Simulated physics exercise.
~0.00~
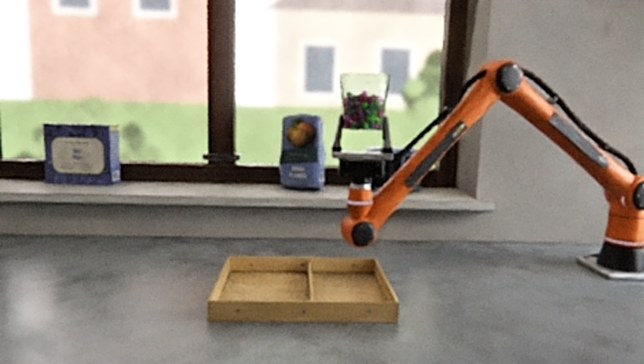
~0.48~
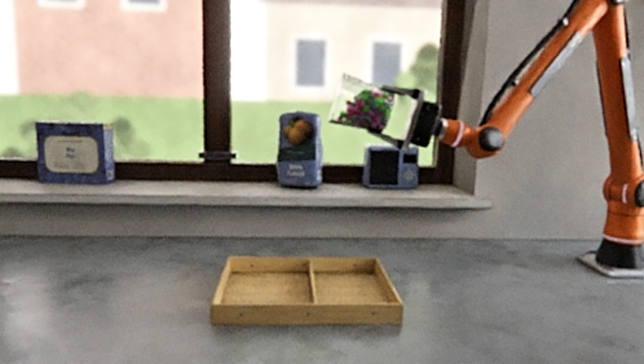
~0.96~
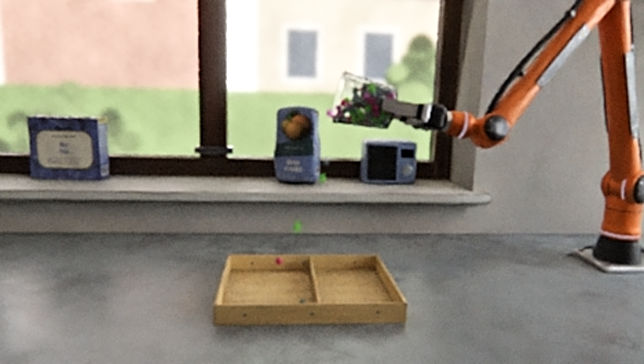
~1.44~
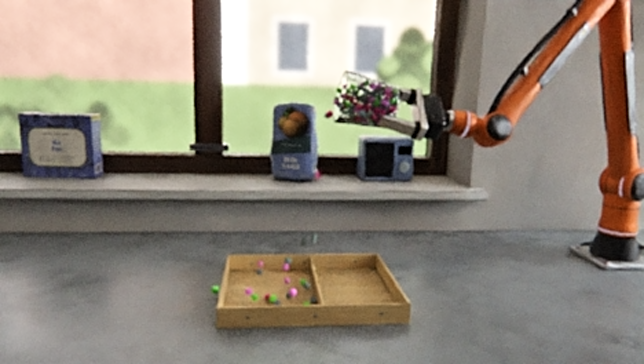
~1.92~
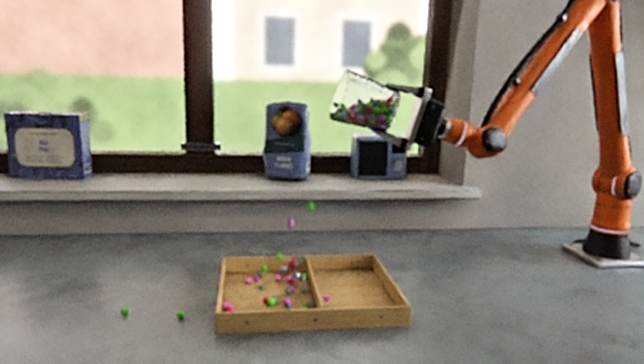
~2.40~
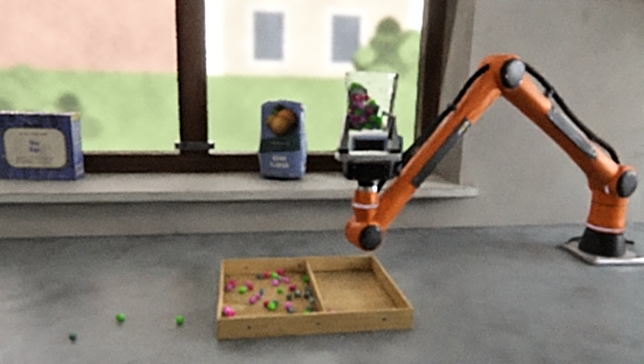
An orange robot arm tips a clear tumbler, spills some sweets mostly into the tray's left part, then rights it.
